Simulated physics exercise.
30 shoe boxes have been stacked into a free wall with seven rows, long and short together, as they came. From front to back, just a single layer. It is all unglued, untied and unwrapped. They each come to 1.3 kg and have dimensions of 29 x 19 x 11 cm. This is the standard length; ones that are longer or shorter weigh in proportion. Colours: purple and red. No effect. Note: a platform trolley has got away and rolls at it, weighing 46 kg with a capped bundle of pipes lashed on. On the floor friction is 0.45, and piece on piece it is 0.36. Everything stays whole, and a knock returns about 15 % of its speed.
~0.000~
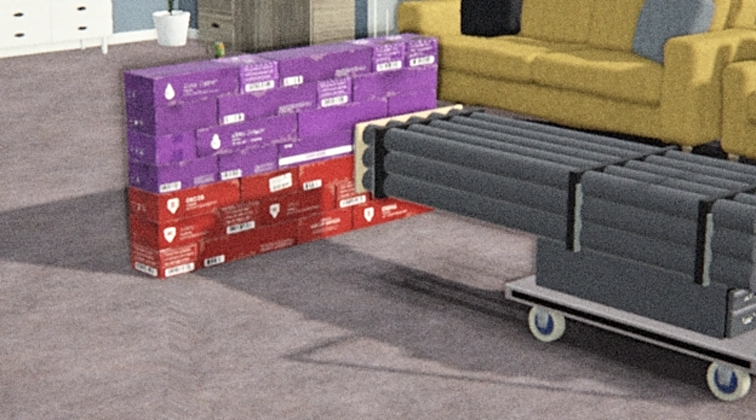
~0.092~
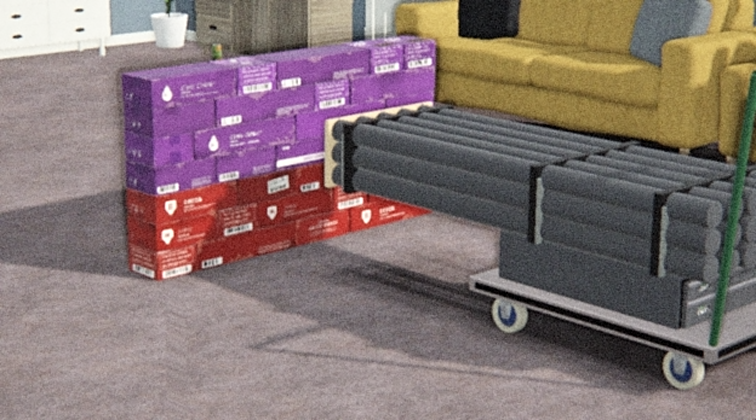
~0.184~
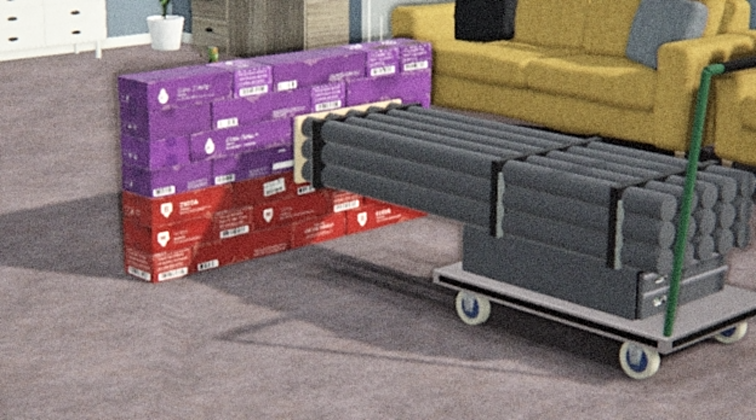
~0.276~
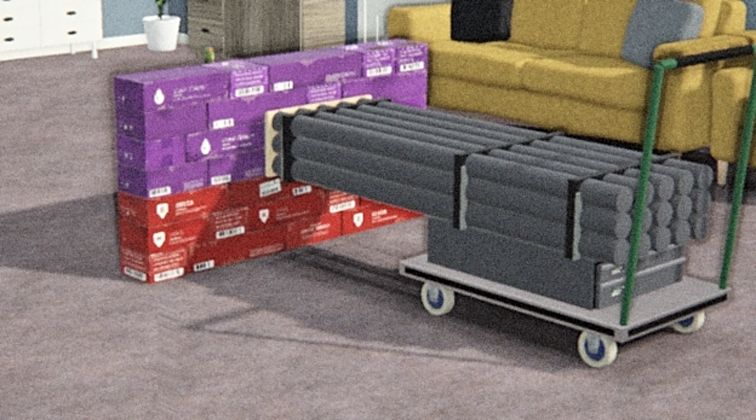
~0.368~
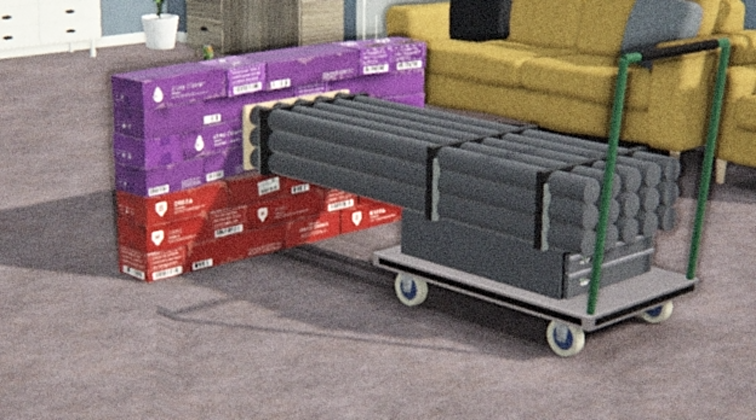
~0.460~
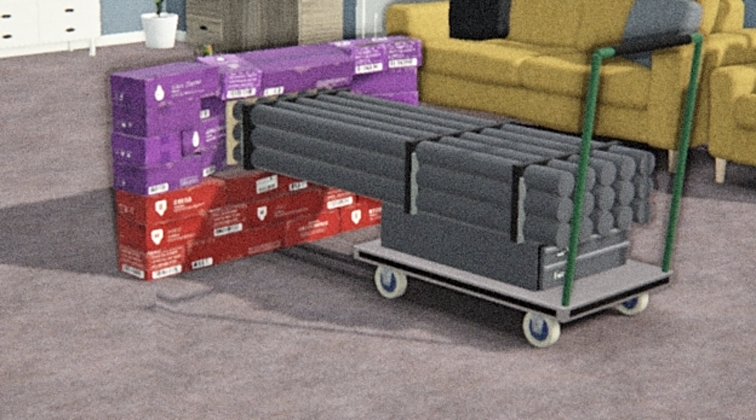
In the video, a platform trolley with a green-framed handle, carrying a stack of long dark grey cylinders, rolls leftward toward a wall of purple and red boxes, and the load's front end pushes into the wall, shifting and tilting several purple boxes.
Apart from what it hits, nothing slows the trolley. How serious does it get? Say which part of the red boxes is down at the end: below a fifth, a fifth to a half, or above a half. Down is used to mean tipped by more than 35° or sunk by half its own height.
Below a fifth.
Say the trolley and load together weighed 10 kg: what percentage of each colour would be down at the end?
For red it's 0, for purple it's 0 in a hundred.
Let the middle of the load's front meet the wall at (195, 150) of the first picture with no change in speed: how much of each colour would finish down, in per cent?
The red ones would be 0 per cent down and the purple ones 50 per cent.
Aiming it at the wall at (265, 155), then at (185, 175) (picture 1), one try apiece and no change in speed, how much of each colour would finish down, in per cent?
For red it's 50 then 30 per cent, for purple 90 then 80 per cent.
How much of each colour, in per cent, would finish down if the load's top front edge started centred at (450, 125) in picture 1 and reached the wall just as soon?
Red 10%, purple 90%.
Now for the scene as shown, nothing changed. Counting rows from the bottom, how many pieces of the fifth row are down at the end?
The number that finish down is 3.
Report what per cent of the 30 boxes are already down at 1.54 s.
50 per cent.
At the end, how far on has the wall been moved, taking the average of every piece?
On average the pieces move some 35 cm.
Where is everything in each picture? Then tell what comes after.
In the first frame (places mark the middle of the side facing us), load (366, 148) 52 cm short of the wall; top red box (344, 170); top purple box (423, 53); nothing disturbed.
The second frame shows load (336, 143) 37 cm short of the wall.
The third frame shows load (305, 139) 21 cm short of the wall.
The fourth frame shows load (275, 134) 6 cm short of the wall.
The fifth frame shows load (253, 127) 7 cm into the wall's line; steepest lean 3°, the box at (314, 70); 11 disturbed, none down.
The sixth frame shows load (236, 122) 17 cm into the wall's line; top purple box (403, 55) shifted 27 mm; steepest lean 16°, the box at (309, 79); 19 disturbed, none down.
After 0.58 s, load 29 cm past the wall's line, still rolling; none of the 13 red boxes down (1 of 30 in all colours); top red box leaning 6°; top purple box leaning 10°.
After 0.82 s, load 48 cm past the wall's line, still rolling; none of the 13 red boxes down (13 of 30 in all colours); top red box leaning 4°; top purple box leaning 53°, 9 cm lower.
After 1.14 s, load 73 cm past the wall's line, still rolling; none of the 13 red boxes down (15 of 30 in all colours); top red box shifted 6 cm; top purple box on its side.
After 1.54 s, load 94 cm past the wall's line, still rolling; none of the 13 red boxes down (15 of 30 in all colours); top red box shifted 17 cm; top purple box on its side.
At rest (3.6 s), load 96 cm past the wall's line, stopped; none of the 13 red boxes down (15 of 30 in all colours); top red box shifted 20 cm; top purple box on its side. That is 0 per cent. As the last picture would show them, middles, top red box near (288, 160), top purple box near (280, 146).
